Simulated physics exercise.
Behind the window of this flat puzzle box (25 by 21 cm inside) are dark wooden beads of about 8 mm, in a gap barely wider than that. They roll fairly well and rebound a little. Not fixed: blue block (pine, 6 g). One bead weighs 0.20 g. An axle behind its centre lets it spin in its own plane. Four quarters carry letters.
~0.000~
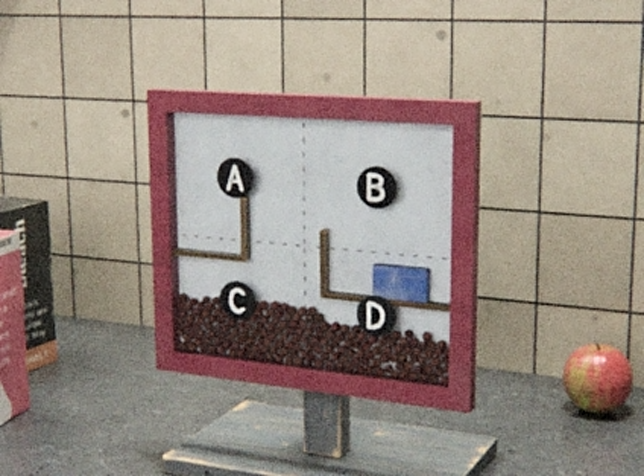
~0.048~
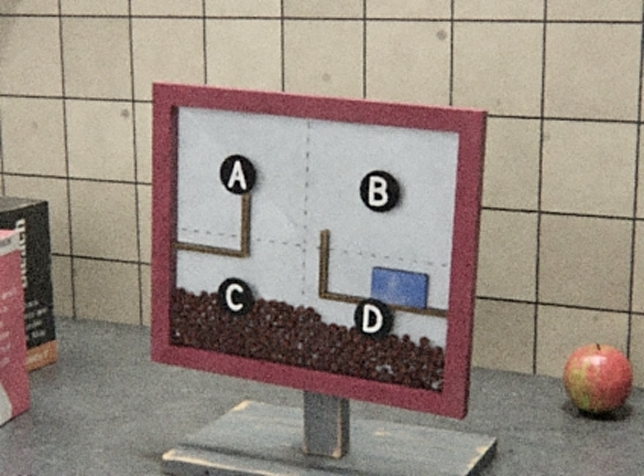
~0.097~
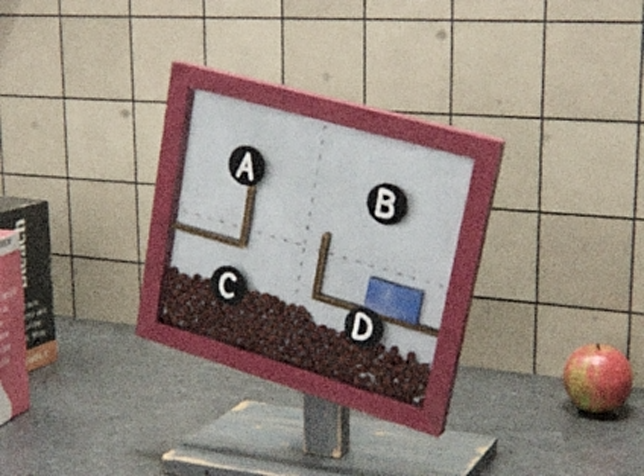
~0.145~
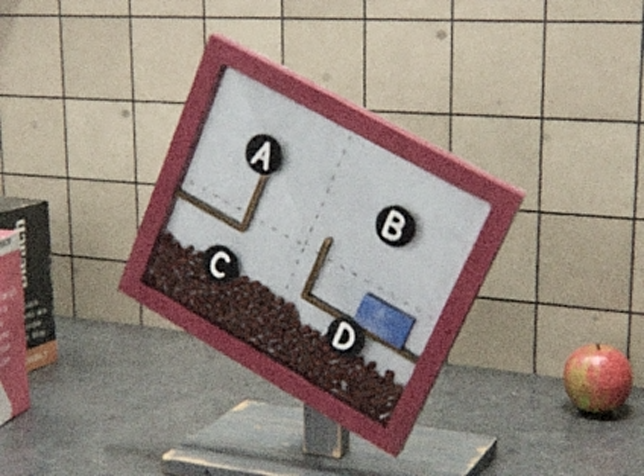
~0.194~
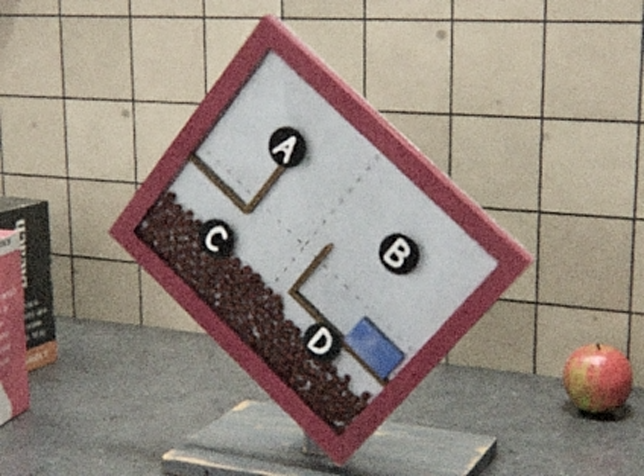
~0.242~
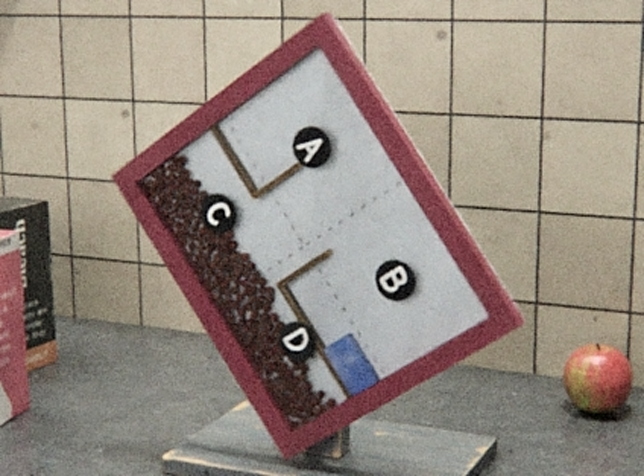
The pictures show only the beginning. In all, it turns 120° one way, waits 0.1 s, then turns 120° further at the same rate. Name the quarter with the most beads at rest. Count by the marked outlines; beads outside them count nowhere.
C.
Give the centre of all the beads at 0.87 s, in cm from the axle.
About 6 cm left and 1 cm above.
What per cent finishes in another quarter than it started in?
Some 85 per cent.
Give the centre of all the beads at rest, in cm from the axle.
Some 4 cm right and 7 cm below.
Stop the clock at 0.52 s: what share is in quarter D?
About 65 per cent.
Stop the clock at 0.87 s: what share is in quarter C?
Roughly 5 per cent.
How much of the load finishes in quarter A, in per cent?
About 45 per cent.
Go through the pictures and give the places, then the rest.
The first frame shows level; about 190 beads; load centre (300, 338); top bead (229, 299); blue block (401, 283); A (235, 178), B (377, 188), C (238, 301), D (376, 316).
The second frame shows turned 3° clockwise; load centre (297, 337); top bead (227, 295).
The third frame shows turned 11° clockwise; load centre (285, 333); top bead (174, 271); wall ends (327, 236), (252, 188).
The fourth frame shows turned 24° clockwise; load centre (267, 323); top bead (169, 237); blue block (384, 320) tilted 24°.
The fifth frame shows turned 40° clockwise; load centre (249, 307); top bead (171, 197).
The sixth frame shows turned 55° clockwise; load centre (236, 289); top bead (183, 160); blue block (351, 365) tilted 55°; A (312, 147), B (395, 280), C (219, 213), D (298, 341).
After 0.52 s, it stands 120° clockwise; the beads' middle is 6 cm left of and level with the centre; A 5 %, B 10 %, C 20 %, D 65 %.
After 0.87 s, it stands 179° clockwise; the beads' middle is 6 cm left of and 1 cm above the centre; A 10 %, B 30 %, C 5 %, D 60 %.
After 1.13 s, it has come round 240° clockwise; the beads' middle is 2 cm right of and 3 cm below the centre; A 25 %, B 20 %, C 45 %, D 15 %.
At rest by 2.1 s, it has come round 240° clockwise; A 45 %, B 0 %, C 55 %, D 0 %.
